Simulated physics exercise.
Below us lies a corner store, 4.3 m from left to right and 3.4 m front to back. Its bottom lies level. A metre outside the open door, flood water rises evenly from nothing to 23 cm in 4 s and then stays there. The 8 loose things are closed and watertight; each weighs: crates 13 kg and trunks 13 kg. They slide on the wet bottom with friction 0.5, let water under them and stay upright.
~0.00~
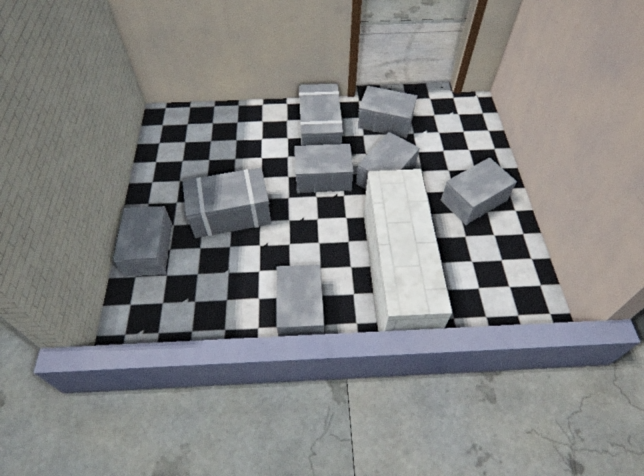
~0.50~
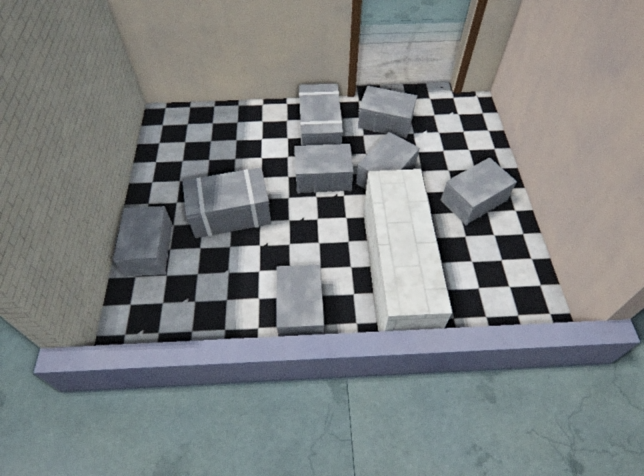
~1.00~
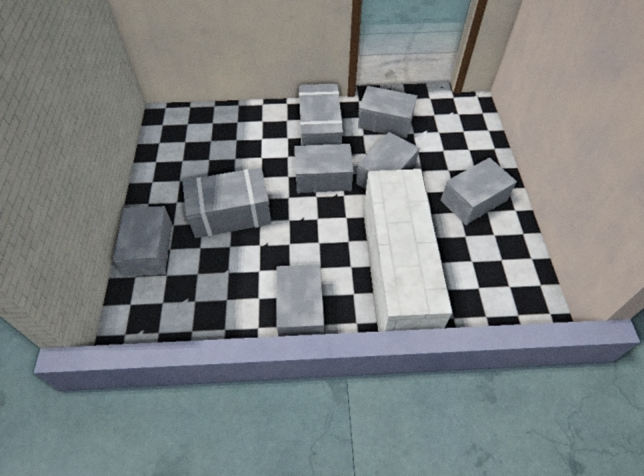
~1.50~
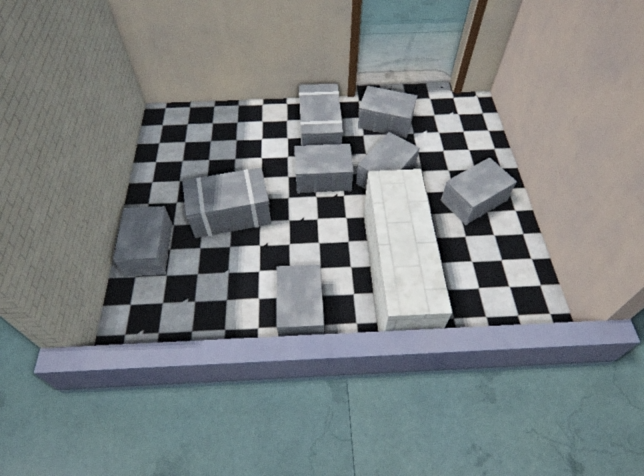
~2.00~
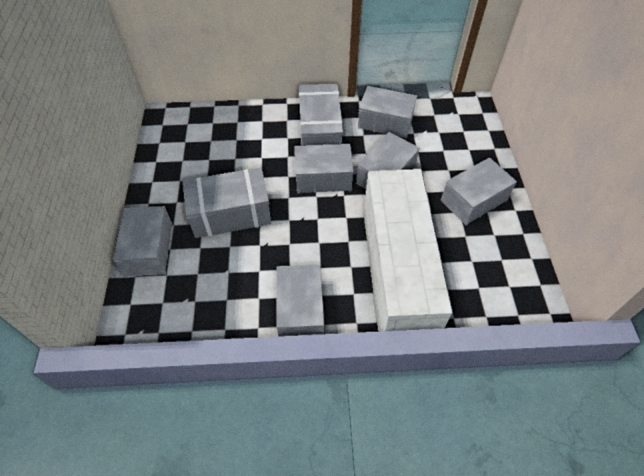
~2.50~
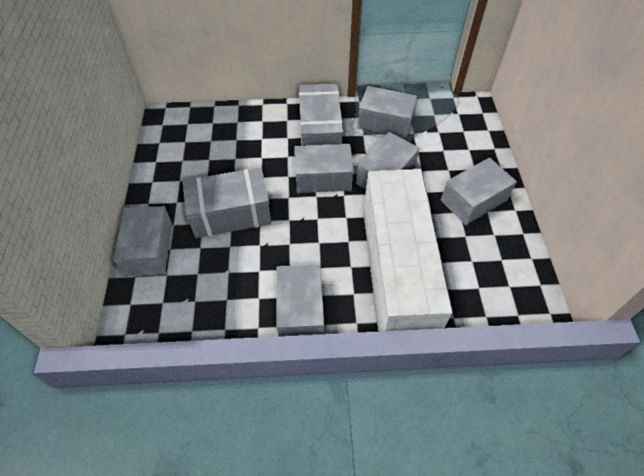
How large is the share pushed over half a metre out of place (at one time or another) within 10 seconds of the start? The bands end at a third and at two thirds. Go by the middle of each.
Share: At least two thirds.
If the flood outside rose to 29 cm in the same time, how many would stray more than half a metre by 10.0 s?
In that case 7 of them.
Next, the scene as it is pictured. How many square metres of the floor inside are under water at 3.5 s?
About 2.5 m2.
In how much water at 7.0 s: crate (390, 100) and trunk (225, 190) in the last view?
About 6 and 3 cm.
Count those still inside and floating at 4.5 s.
At that moment 1.
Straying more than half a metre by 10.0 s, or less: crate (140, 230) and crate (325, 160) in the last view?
In that order: Under, more.
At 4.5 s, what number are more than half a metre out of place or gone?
I count 1.
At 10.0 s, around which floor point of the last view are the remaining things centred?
At about (227, 243).
After 3.5 s 0 of 8 are over 50 cm from their spots; 0 afloat.
After 4.5 s 1 of 8 are over 50 cm from their spots; 1 afloat.
After 7.0 s 4 of 8 are over 50 cm from their spots; 3 afloat.
After 10.0 s 6 of 8 are over 50 cm from their spots, and 6 have been at some point; 8 afloat.
